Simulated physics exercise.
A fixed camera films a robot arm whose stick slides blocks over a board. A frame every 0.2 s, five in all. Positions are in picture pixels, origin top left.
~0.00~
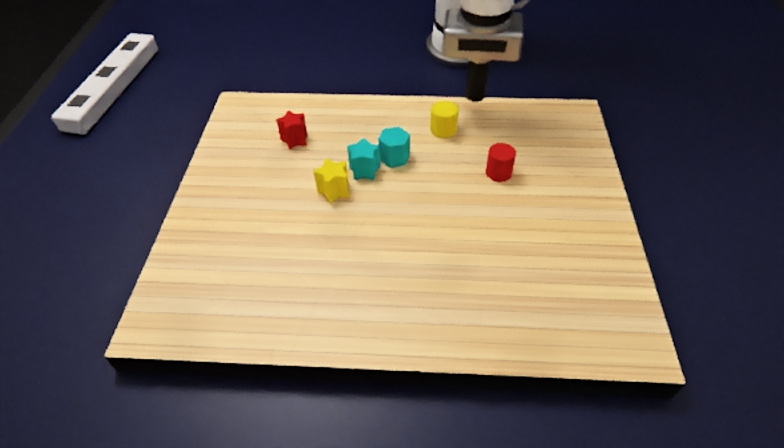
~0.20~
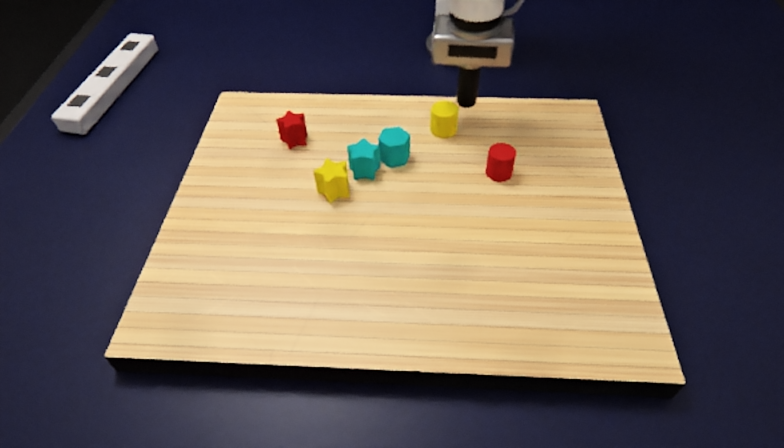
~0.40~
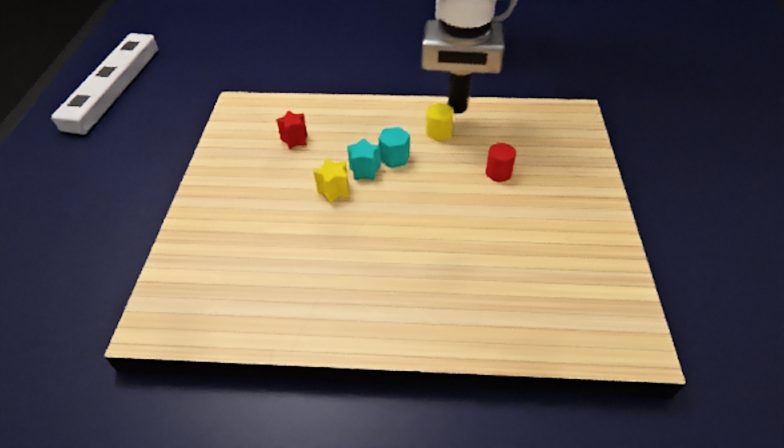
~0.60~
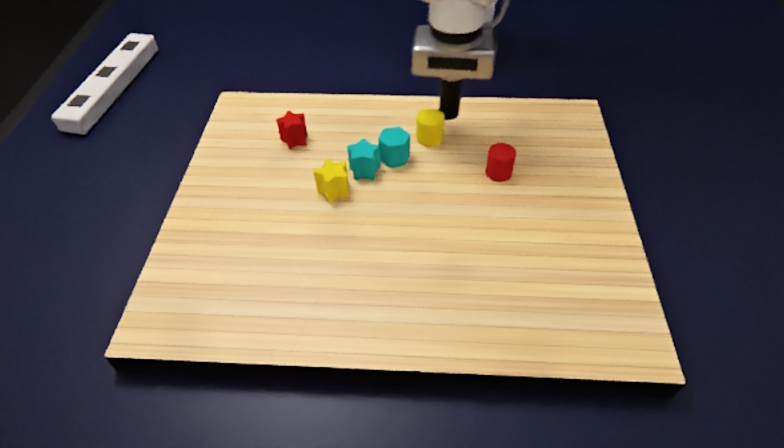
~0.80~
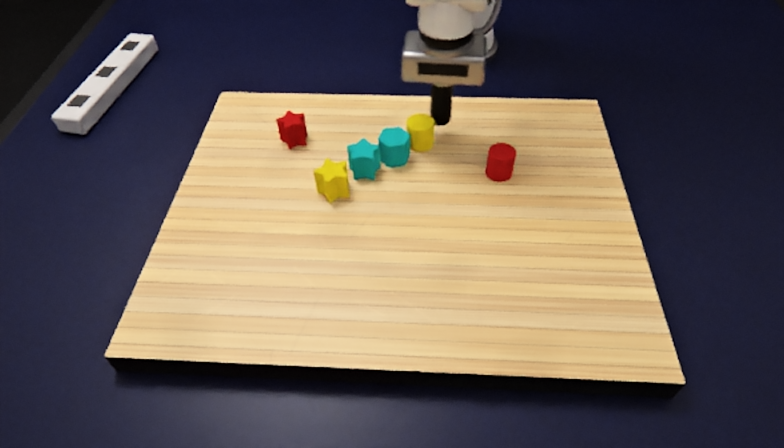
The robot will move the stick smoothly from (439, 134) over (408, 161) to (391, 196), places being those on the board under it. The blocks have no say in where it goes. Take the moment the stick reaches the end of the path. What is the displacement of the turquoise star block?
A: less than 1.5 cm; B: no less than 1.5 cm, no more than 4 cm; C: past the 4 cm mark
The answer is C.
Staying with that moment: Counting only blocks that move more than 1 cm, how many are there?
The number of blocks that move over 1 cm is three or more.
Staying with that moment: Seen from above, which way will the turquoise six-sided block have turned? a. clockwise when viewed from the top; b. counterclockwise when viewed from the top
(a)
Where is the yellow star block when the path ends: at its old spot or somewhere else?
That block moves.
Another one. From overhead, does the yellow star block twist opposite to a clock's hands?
Going by the path, yes.
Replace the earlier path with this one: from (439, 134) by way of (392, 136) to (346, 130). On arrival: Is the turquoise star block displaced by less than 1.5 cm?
Going by the path, no.
The first path, step by step. One third of the way, stick at (418, 137); yellow star block at (325, 172); turquoise star block at (344, 156), turned 25° clockwise; turquoise six-sided block at (371, 148); yellow circle at (395, 137).
Two thirds of the way, stick at (400, 158); yellow star block at (305, 178), turned 65° anticlockwise; turquoise star block at (316, 158), turned 50° clockwise; turquoise six-sided block at (344, 158), turned 25° clockwise; yellow circle at (374, 154).
At the end, stick at (390, 182); yellow star block at (302, 178), turned 80° anticlockwise; turquoise star block at (308, 157), turned 55° clockwise; turquoise six-sided block at (336, 159), turned 30° clockwise; yellow circle at (366, 166).
